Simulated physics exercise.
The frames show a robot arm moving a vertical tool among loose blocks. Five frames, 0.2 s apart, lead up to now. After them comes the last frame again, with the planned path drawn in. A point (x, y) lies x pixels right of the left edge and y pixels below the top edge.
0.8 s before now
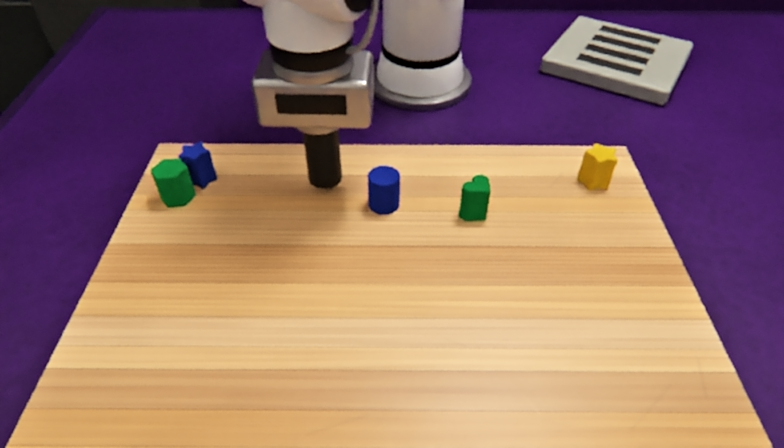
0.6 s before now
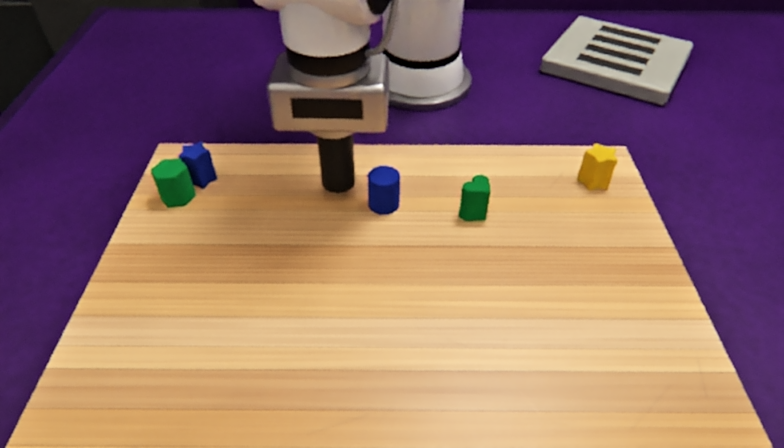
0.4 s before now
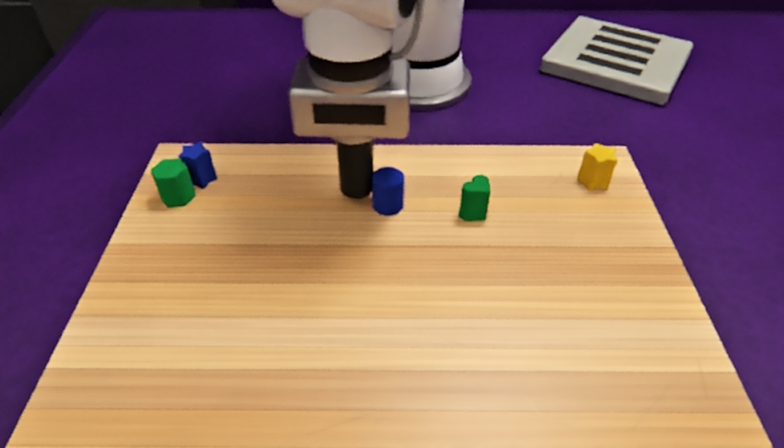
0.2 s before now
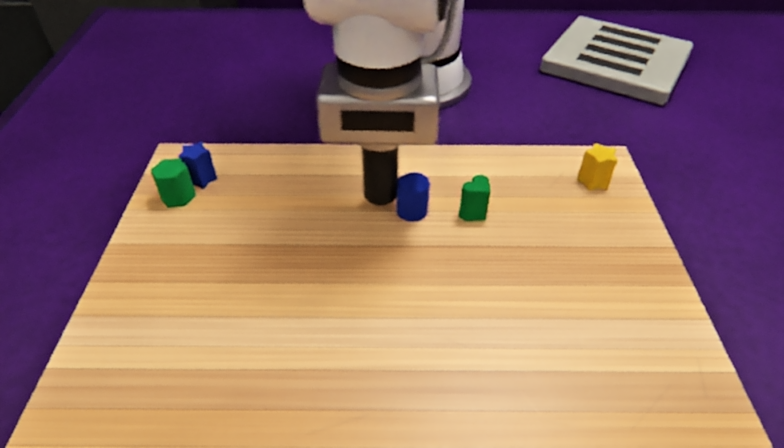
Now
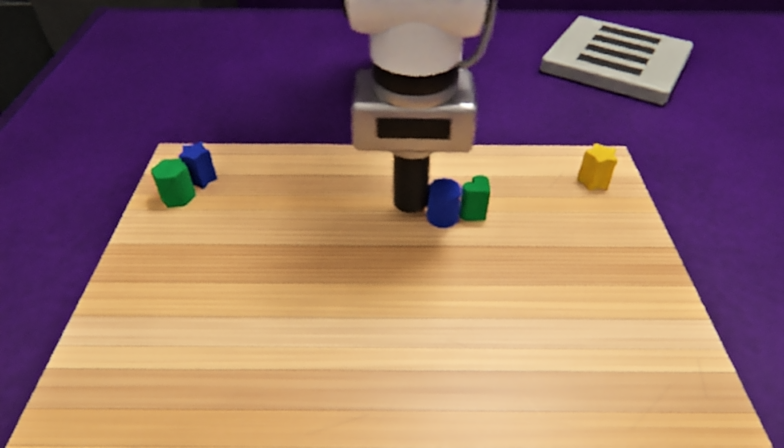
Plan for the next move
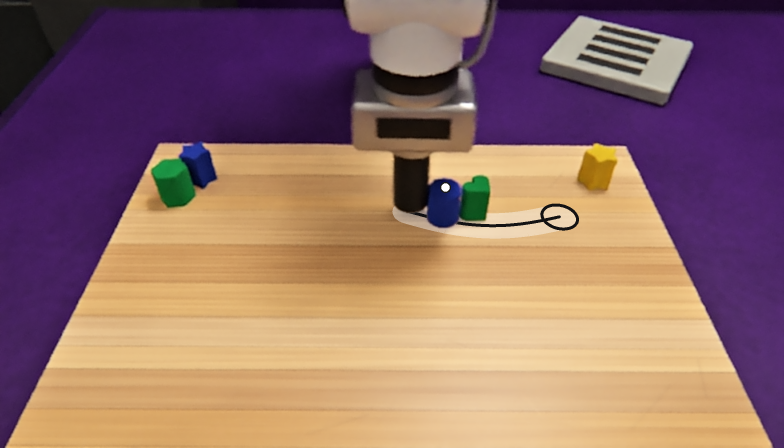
A white and grey robot arm with a black vertical tool moves rightward over a pale wooden board on a purple surface, seen from above and in front by a still camera. A green block and a blue one sit at left, a blue cylinder and green heart-shaped block near the middle, a yellow star at right. The tool meets the cylinder and pushes it right, close beside the green heart-shaped block.
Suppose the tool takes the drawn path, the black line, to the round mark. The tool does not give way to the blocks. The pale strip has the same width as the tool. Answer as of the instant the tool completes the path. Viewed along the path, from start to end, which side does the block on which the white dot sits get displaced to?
Off to the right side.
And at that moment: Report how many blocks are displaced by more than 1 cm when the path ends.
My answer is two.
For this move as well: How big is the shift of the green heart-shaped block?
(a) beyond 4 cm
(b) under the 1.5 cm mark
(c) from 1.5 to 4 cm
a.
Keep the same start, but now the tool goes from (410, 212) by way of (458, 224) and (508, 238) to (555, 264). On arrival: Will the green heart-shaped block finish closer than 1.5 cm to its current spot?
No, that is not how it ends up.
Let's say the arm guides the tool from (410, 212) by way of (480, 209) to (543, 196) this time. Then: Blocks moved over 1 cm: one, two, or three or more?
The push moves two blocks more than 1 cm.
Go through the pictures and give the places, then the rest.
The first picture shows lower end of the tool (325, 178), tops of blocks, blue cylinder (384, 175), green heart-shaped block (478, 183), yellow star (603, 152).
The second picture shows tool (339, 182), blocks as before.
The third picture shows tool (357, 188), blue cylinder (388, 176).
The fourth picture shows tool (381, 194), blue cylinder (414, 181).
The fifth picture shows tool (410, 201), blue cylinder (446, 188), green heart-shaped block (478, 183), yellow star (603, 152).
The drawn path runs from (410, 212) via (460, 223) and (512, 225), ending at (560, 217); the dot is on the blue cylinder.
The first path, step by step. One third of the way, tool (462, 213); blue cylinder (500, 200); green heart-shaped block (506, 183), turned 115° anticlockwise.
Two thirds of the way, tool (514, 214); blue cylinder (552, 209); green heart-shaped block (530, 176).
At the end, tool (563, 206); blue cylinder (575, 213); green heart-shaped block (544, 169), turned 260° anticlockwise; yellow star not moved.
